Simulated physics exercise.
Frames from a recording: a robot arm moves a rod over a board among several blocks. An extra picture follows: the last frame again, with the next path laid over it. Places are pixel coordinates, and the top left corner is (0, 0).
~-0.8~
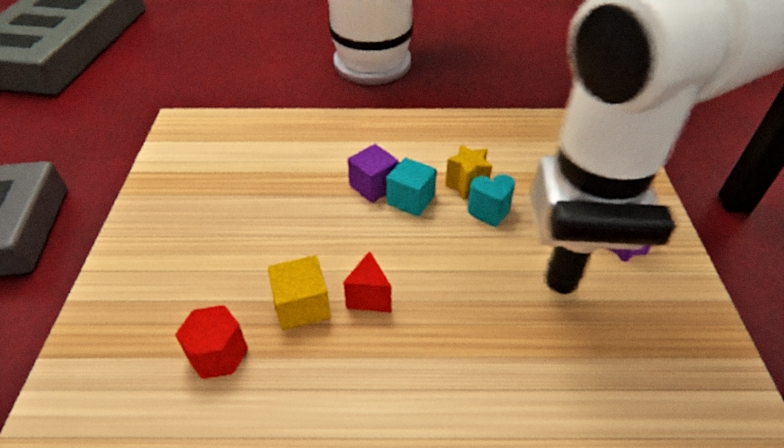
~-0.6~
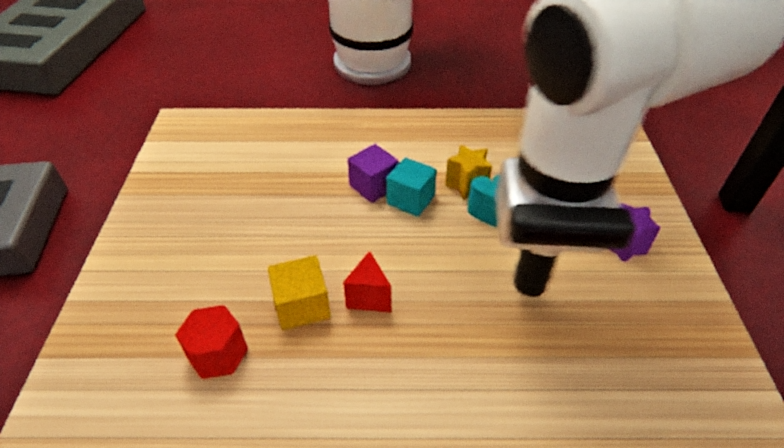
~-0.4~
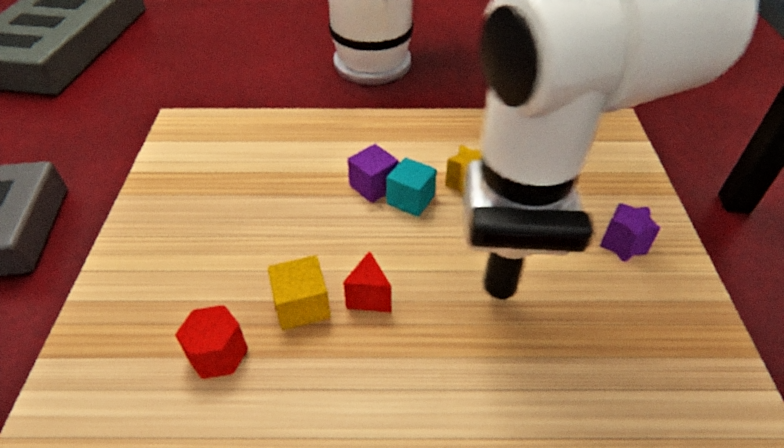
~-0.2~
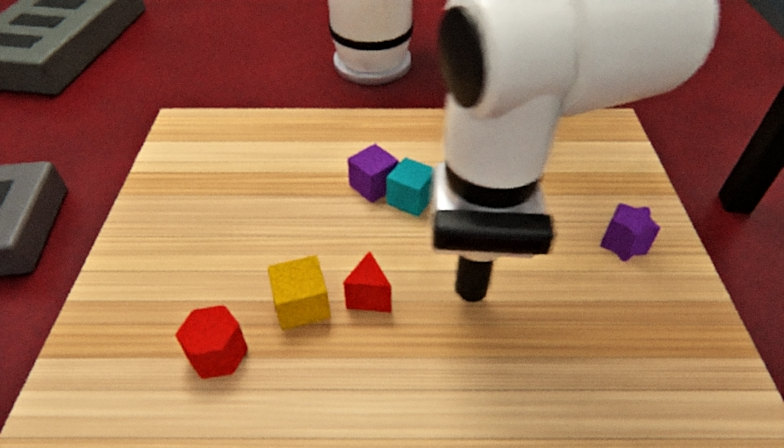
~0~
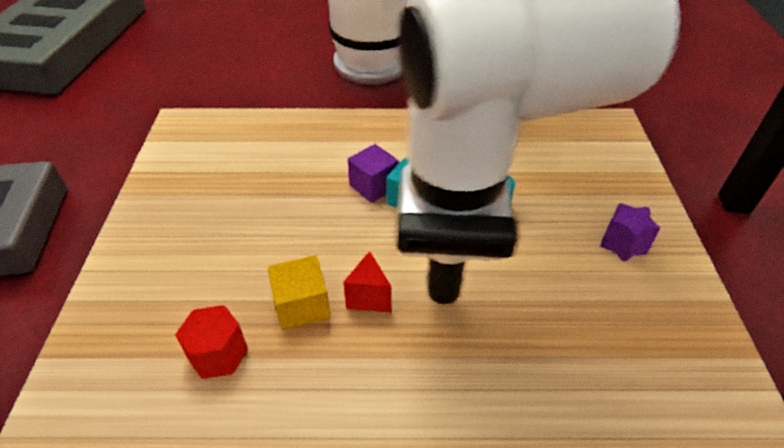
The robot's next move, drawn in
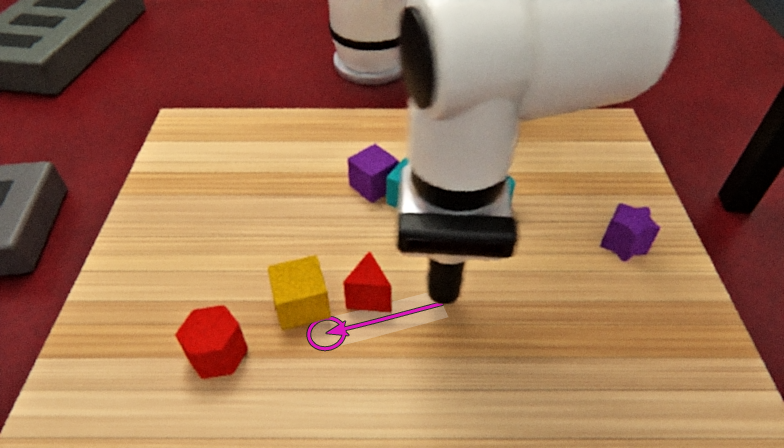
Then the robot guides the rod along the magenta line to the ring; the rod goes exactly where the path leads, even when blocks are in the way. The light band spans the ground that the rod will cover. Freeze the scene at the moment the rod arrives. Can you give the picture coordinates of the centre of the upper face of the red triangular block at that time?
I think it will end close to (341, 273).
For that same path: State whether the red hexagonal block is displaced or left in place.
Left in place.
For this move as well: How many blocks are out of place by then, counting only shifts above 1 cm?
I'd say just one block gets shifted by more than about 1 cm.
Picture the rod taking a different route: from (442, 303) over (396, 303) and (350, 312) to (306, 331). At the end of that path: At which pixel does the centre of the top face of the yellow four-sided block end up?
Expect it around (265, 278).
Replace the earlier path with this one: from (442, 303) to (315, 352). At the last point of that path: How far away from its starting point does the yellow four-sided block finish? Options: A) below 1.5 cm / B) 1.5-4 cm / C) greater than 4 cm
A: Below 1.5 cm.
The drawn path runs from (442, 303) directly to (326, 333).
On the path given first. One third of the way, rod (404, 302); nothing pushed yet.
Two thirds of the way, rod (365, 312); red triangular block (349, 273), turned 65° clockwise.
At the end, rod (325, 322); red hexagonal block not moved; yellow four-sided block (291, 276); red triangular block (341, 273), turned 90° clockwise.
